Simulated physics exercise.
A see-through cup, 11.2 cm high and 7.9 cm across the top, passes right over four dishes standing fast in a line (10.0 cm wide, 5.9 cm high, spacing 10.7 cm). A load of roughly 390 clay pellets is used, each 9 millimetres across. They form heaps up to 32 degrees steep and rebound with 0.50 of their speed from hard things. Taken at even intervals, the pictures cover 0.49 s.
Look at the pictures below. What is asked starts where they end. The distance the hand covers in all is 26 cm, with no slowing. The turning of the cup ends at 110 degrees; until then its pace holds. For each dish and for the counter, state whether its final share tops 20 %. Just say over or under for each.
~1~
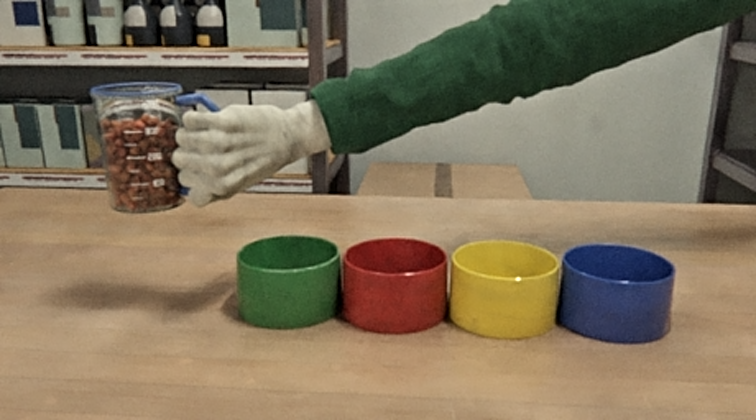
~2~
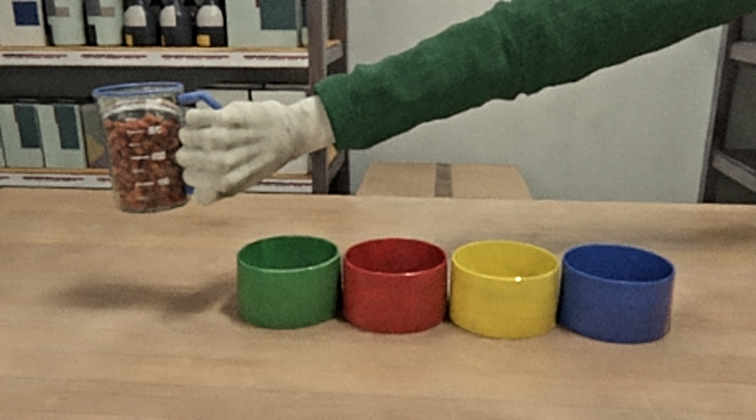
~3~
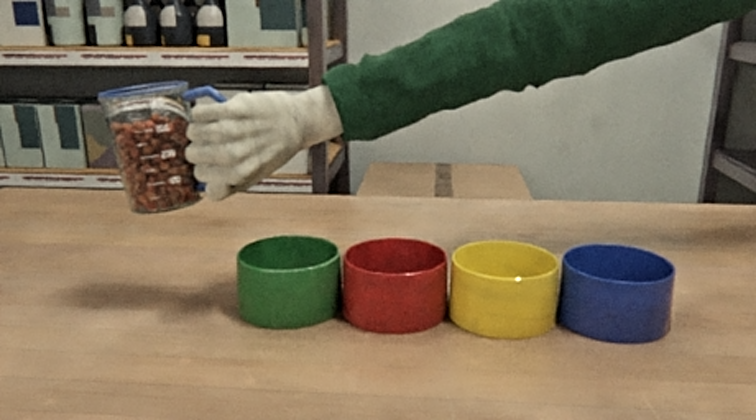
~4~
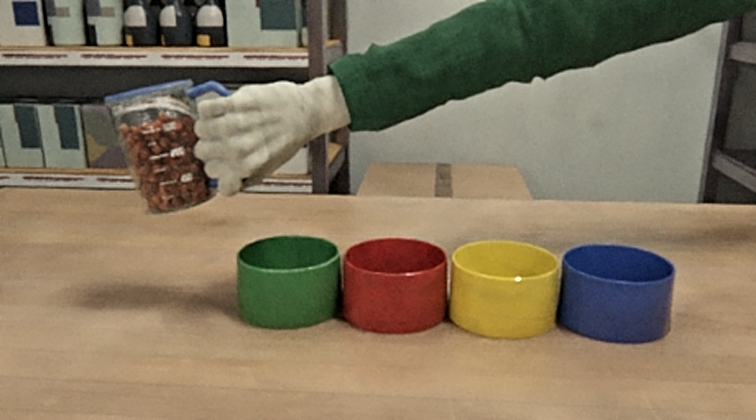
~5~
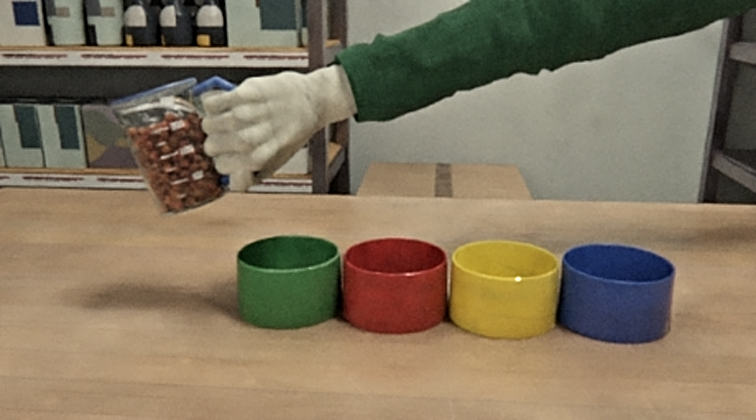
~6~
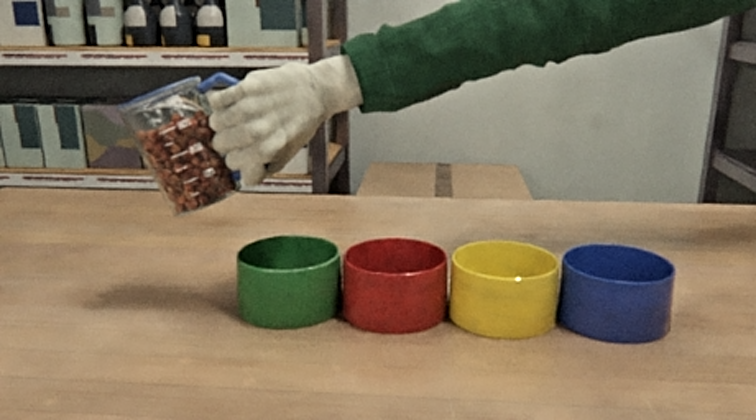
Going through them: Red dish comes out under, blue dish comes out under, green dish comes out over, yellow dish comes out under, counter comes out under.
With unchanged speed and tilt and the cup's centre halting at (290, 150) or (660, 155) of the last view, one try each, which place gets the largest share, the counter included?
The biggest share goes to counter first, then to green.
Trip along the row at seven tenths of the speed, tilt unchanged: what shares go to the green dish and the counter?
Green 60, counter 40.
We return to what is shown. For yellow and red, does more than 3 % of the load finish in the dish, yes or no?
Note - yellow negative, red affirmative.
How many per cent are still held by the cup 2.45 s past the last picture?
About 20 percent of the load.
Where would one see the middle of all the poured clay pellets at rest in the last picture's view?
Est. centre at rest: (303, 285) px.
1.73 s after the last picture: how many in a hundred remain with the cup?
It comes to about 90 percent.
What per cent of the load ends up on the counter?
The figure is about 10 percent.
Then, 1.03 s after the last picture, tilt 72 degrees; cup holds 100 %.
Then, 1.73 s after the last picture, tilt 106 degrees; cup holds 90 %, green 10 %.
Then, 2.45 s after the last picture, tilt 110 degrees; cup holds 20 %, red 5 %, green 70 %.
In the end, red 5 %, blue 0 %, green 85 %, yellow 0 %, counter 10 %.
